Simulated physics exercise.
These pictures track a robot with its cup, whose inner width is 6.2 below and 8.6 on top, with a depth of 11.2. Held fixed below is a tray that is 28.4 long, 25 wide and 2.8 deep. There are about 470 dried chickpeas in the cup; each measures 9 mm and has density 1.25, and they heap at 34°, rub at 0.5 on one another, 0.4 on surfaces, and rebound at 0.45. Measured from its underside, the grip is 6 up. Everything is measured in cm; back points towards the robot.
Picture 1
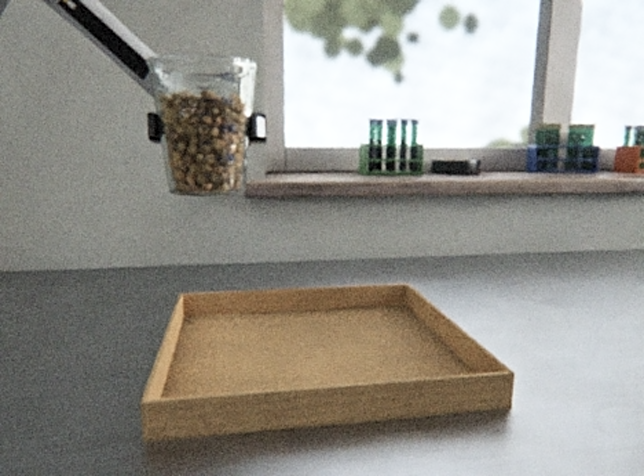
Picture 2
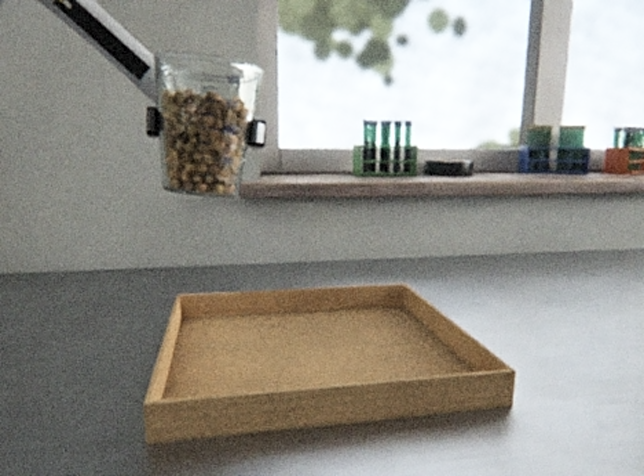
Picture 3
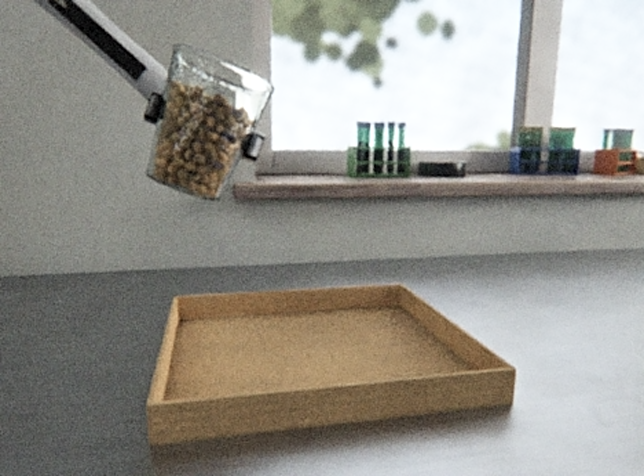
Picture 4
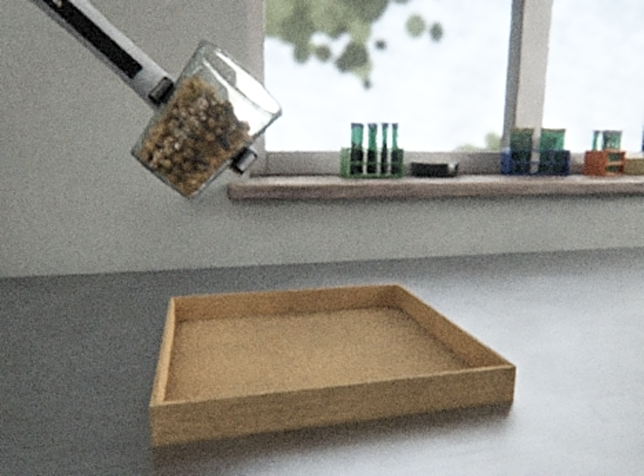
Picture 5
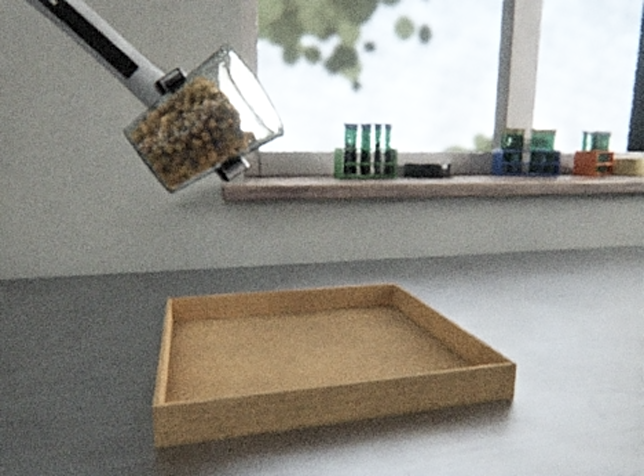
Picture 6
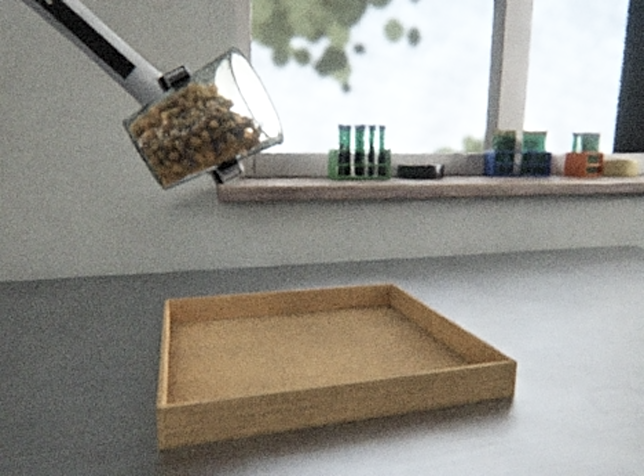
In this clip, a robotic gripper holds a clear cup of dried chickpeas above a shallow wooden tray near a windowsill, then tilts it steeply to the right while the chickpeas stay inside and the view shifts slightly.
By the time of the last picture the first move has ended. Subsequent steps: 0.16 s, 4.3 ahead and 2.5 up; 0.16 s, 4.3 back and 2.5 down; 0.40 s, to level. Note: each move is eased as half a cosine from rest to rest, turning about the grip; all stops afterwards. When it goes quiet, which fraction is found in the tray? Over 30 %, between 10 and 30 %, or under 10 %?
Between 10 and 30 %.
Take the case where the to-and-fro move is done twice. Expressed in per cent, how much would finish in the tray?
In that case it would be near 30 percent.
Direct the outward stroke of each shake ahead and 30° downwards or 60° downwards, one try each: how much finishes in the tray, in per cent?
Near 5 and 0 percent respectively.
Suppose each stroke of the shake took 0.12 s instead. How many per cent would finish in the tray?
Estimate: Near 40 per cent.
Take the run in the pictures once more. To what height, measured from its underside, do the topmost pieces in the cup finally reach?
It reaches close to 9.5 cm in the end.
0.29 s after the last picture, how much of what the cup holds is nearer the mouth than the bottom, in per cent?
Mouth half share: Roughly 55 %.
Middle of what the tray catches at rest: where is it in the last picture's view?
I'd say somewhere near (343, 347) in the final view.
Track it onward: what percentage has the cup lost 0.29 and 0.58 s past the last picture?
Readings in order: 10, 15.
Then, 0.29 s after the last picture, tilted 62° forward, highest piece 26 above the table; 428 in the cup, 42 in flight or on a rim.
Then, 0.58 s after the last picture, tilted 18° forward, highest piece 27 above the table; 394 in the cup, 75 in the tray, 1 in flight or on a rim.
Then, 0.92 s after the last picture, level, highest piece 27 above the table; 394 in the cup, 76 in the tray.
Then, 1.97 s after the last picture, level, highest piece 27 above the table; 394 in the cup, 76 in the tray.
Final count, 394 in the cup, 76 in the tray. That is 16 % in the tray.
